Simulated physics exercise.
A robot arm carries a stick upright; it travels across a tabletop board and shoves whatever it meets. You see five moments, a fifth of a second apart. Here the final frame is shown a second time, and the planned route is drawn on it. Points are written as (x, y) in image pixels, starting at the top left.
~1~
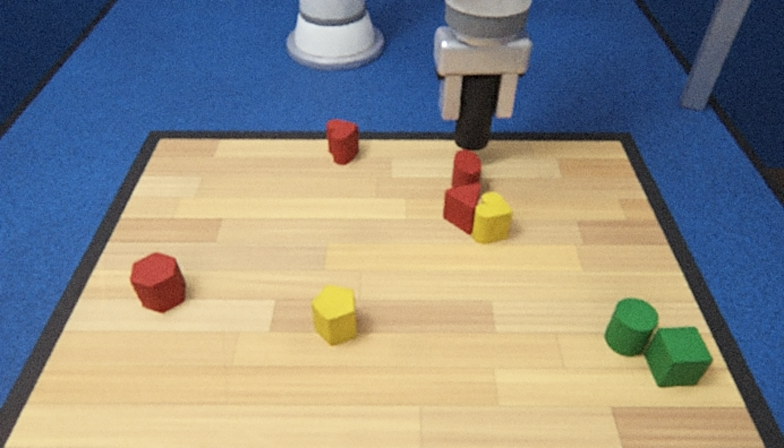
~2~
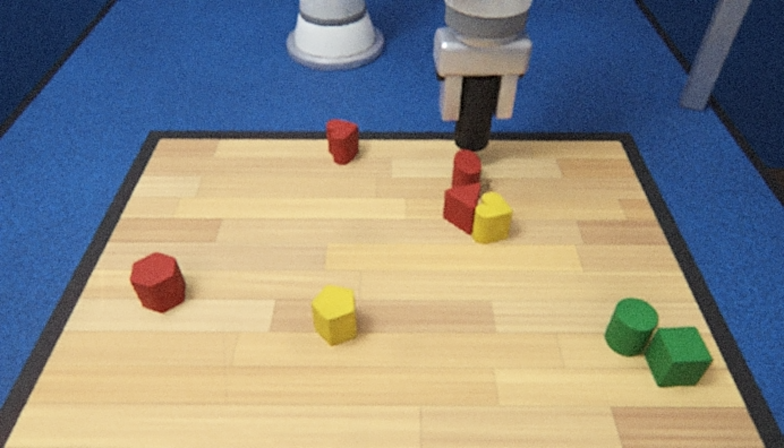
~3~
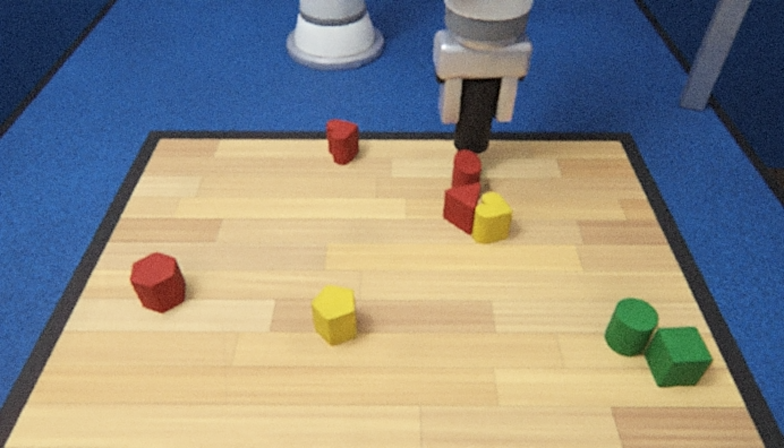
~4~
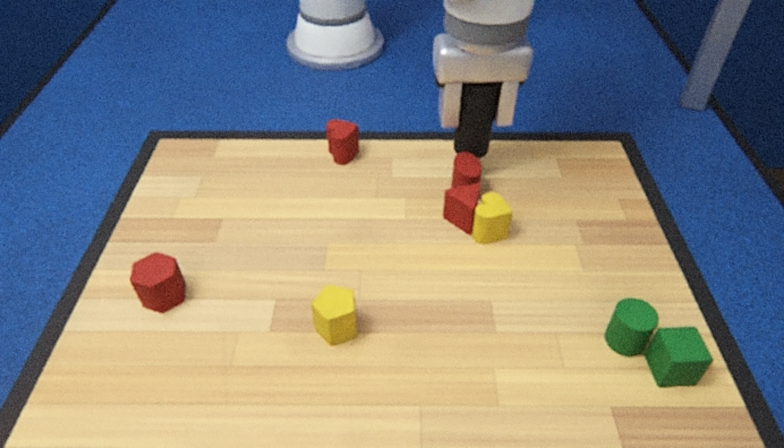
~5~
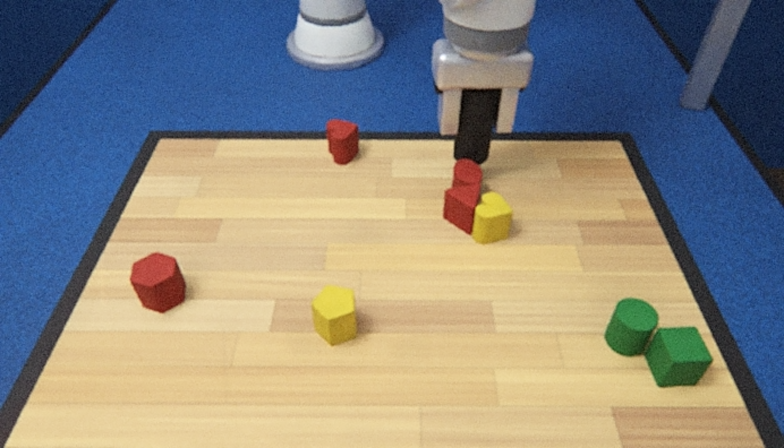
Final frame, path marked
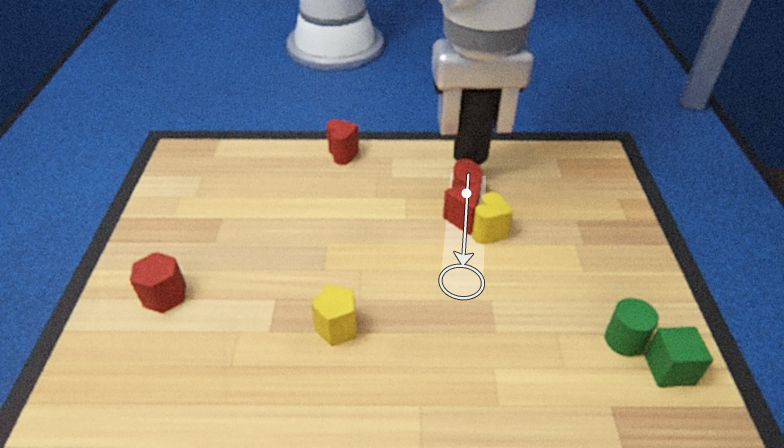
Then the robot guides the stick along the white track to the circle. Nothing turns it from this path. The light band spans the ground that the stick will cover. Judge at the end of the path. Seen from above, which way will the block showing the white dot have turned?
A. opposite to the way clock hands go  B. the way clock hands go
Correct choice: B.
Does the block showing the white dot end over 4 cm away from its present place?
I'd say yes.
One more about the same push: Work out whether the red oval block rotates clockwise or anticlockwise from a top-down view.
From the top, the block rotates counterclockwise.
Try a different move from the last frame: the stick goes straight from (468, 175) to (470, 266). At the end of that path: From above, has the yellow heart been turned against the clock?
Yes, that is how it ends up.
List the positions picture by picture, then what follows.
Tip of the stick (471, 141), middles of tops, red triangle (466, 193), red oval block (468, 161), yellow heart (493, 205), in the first frame.
Stick (471, 142), nothing pushed, in the second frame.
Stick (471, 145), nothing pushed, in the third frame.
Stick (471, 149), red oval block (468, 163), in the fourth frame.
Stick (471, 156), red triangle (466, 193), red oval block (468, 170), yellow heart (493, 205), in the fifth frame.
The line goes from (468, 175) directly to (462, 282); the dot is on the red triangle.
What follows on the original path. One third of the way, stick (469, 187); red triangle (466, 223), turned 55° clockwise; red oval block (473, 204), turned 25° anticlockwise; yellow heart (506, 217), turned 20° anticlockwise.
Two thirds of the way, stick (467, 222); red triangle (456, 251), turned 70° clockwise; red oval block (485, 239), turned 70° anticlockwise; yellow heart (511, 221), turned 40° anticlockwise.
At the end, stick (464, 262); red triangle (449, 286), turned 85° clockwise; red oval block (502, 269), turned 160° anticlockwise; yellow heart (511, 221), turned 40° anticlockwise.
